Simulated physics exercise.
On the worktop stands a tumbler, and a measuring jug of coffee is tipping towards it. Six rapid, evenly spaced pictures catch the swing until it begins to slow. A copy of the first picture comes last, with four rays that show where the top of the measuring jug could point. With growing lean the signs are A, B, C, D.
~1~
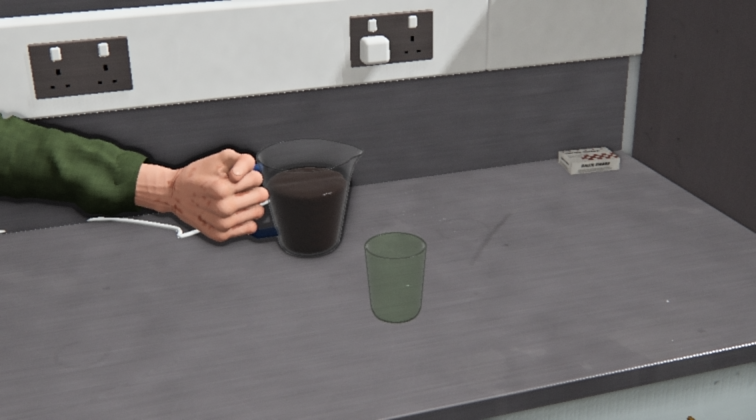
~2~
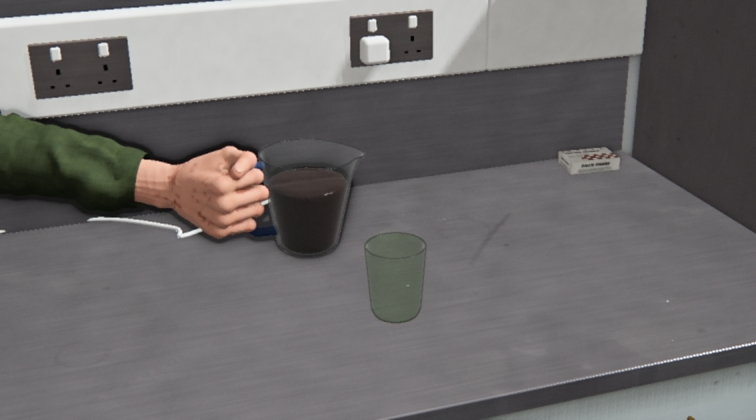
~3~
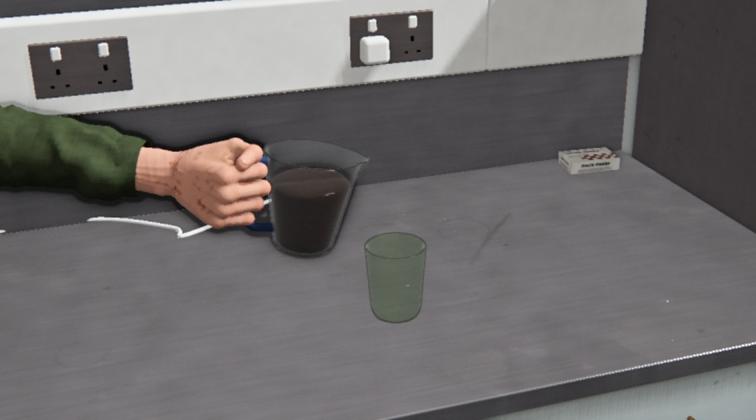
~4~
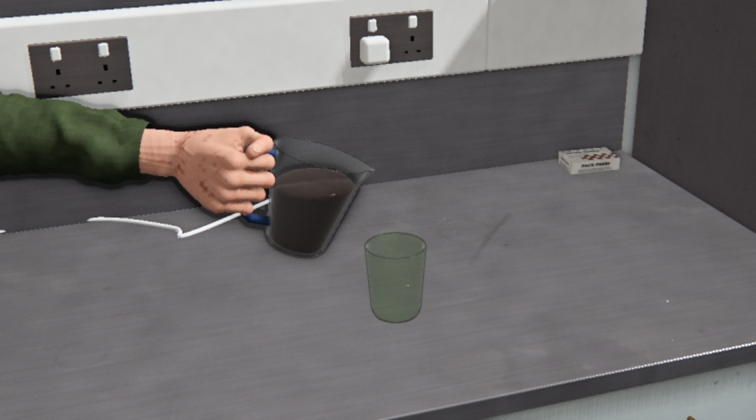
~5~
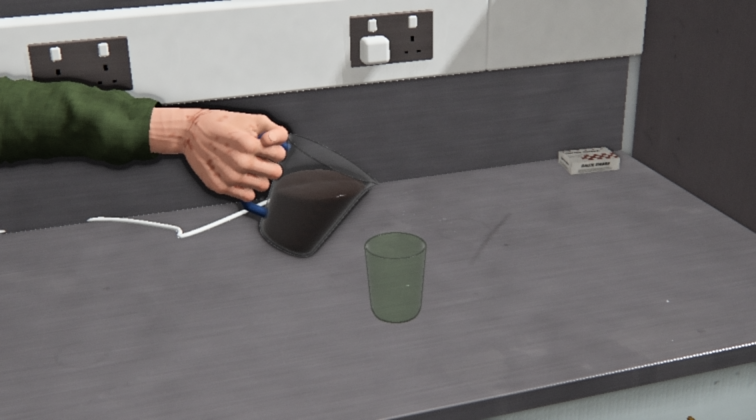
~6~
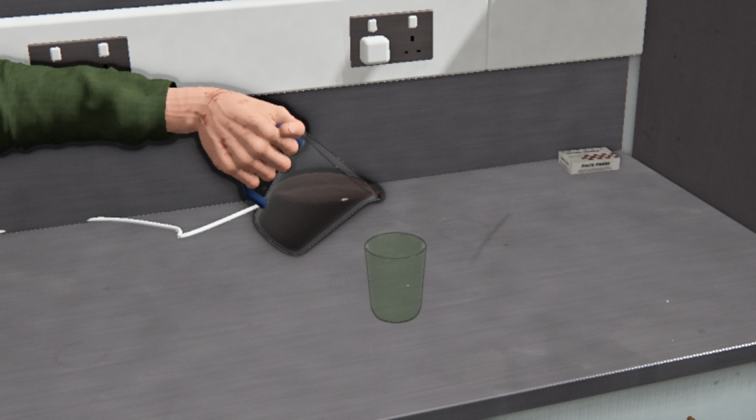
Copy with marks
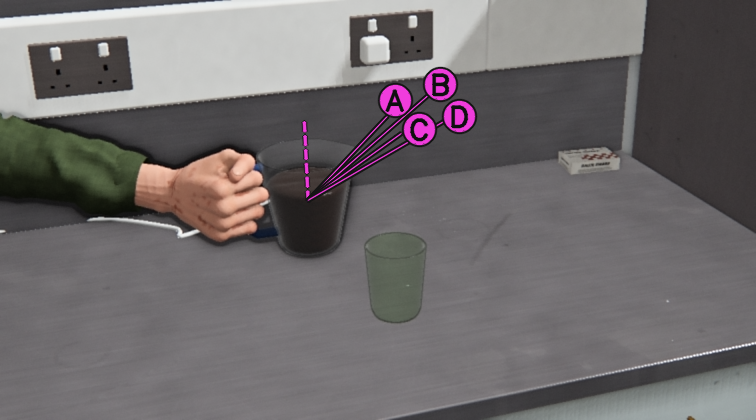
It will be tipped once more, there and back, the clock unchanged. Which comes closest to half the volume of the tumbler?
The best mark is C.
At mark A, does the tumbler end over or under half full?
Under half.
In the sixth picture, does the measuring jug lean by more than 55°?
No.
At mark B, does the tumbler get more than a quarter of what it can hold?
Yes, it does.
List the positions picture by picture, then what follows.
The first picture shows upright, lip at (361, 150); rim of the tumbler round (395, 245); nothing has left yet.
The second picture shows tipped about 2°, lip at (363, 152); nothing has left yet.
The third picture shows tipped about 9°, lip at (368, 158); nothing has left yet.
The fourth picture shows tipped about 19°, lip at (373, 168); nothing has left yet.
The fifth picture shows tipped about 31°, lip at (377, 181); nothing has left yet.
The sixth picture shows tipped about 44°, lip at (377, 196); nothing has left yet.
In magenta, A at (387, 116); B at (427, 95); C at (401, 133); D at (443, 121).
If A is chosen, the tumbler ends with about 25 % of what it can hold.
If B is chosen, the tumbler ends with about 38 % of what it can hold.
If C is chosen, the tumbler ends with about 52 % of what it can hold.
If D is chosen, the tumbler ends with about 67 % of what it can hold; 3 % of the coffee is spilt.
